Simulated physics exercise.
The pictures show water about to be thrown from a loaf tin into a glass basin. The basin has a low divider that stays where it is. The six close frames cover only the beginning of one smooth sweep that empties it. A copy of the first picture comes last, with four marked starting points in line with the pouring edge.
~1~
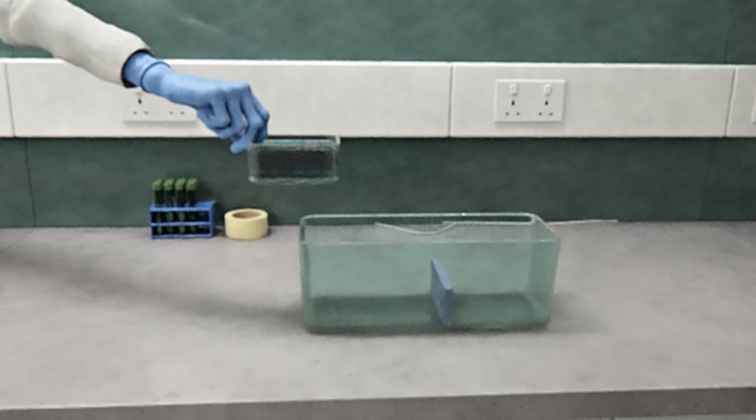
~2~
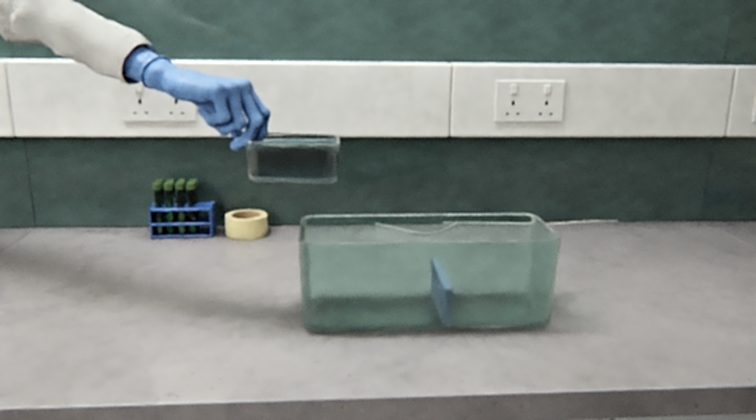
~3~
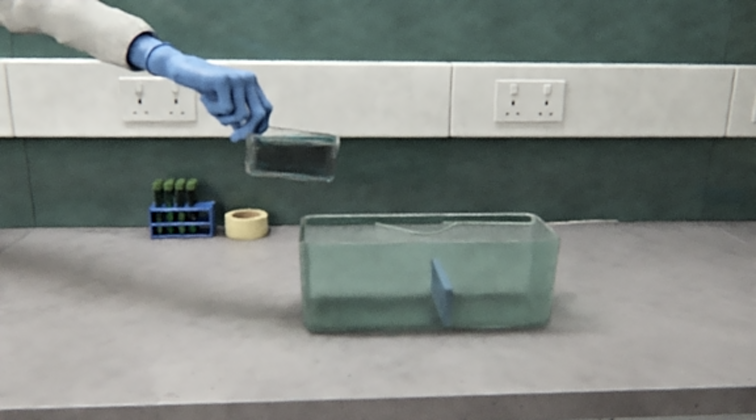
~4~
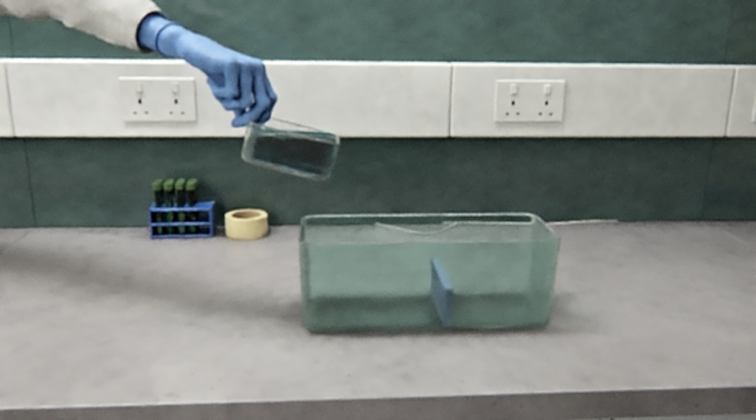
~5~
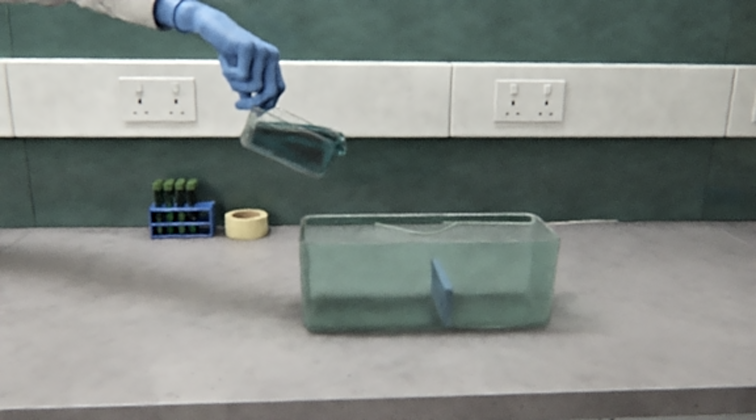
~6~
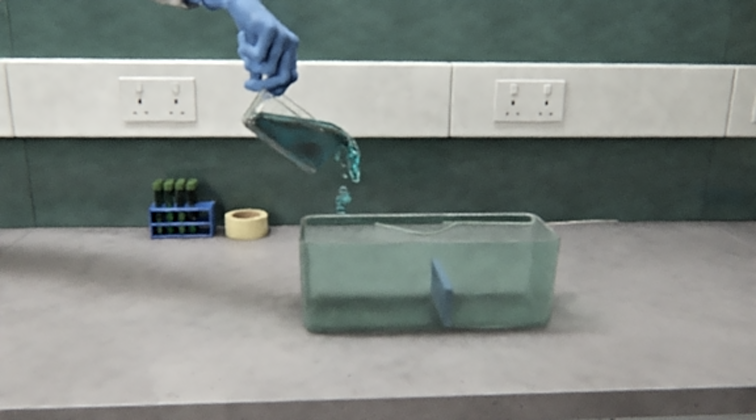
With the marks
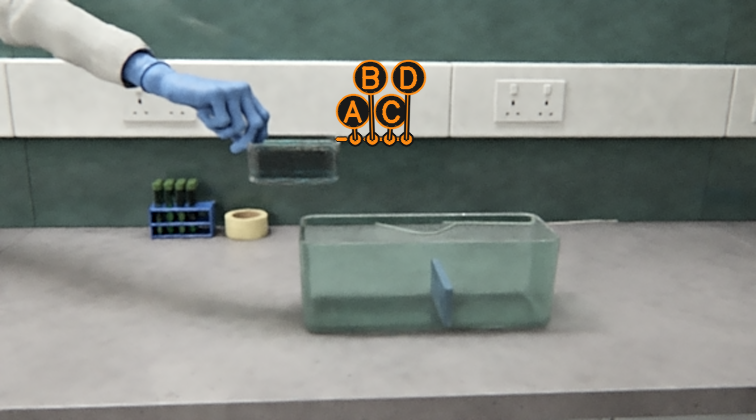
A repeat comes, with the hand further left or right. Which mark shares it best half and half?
B works best here.
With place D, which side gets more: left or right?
The right side.
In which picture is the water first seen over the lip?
In picture 5.
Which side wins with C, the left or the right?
The right side.
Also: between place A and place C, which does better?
Place C.
In orange, A at (355, 139); B at (372, 139); C at (389, 139); D at (406, 139).
For place A, about 90 % ends left of the wall and 9 % right of it.
For place B, about 48 % ends left of the wall and 50 % right of it.
For place C, about 25 % ends left of the wall and 73 % right of it.
For place D, about 8 % ends left of the wall and 91 % right of it.
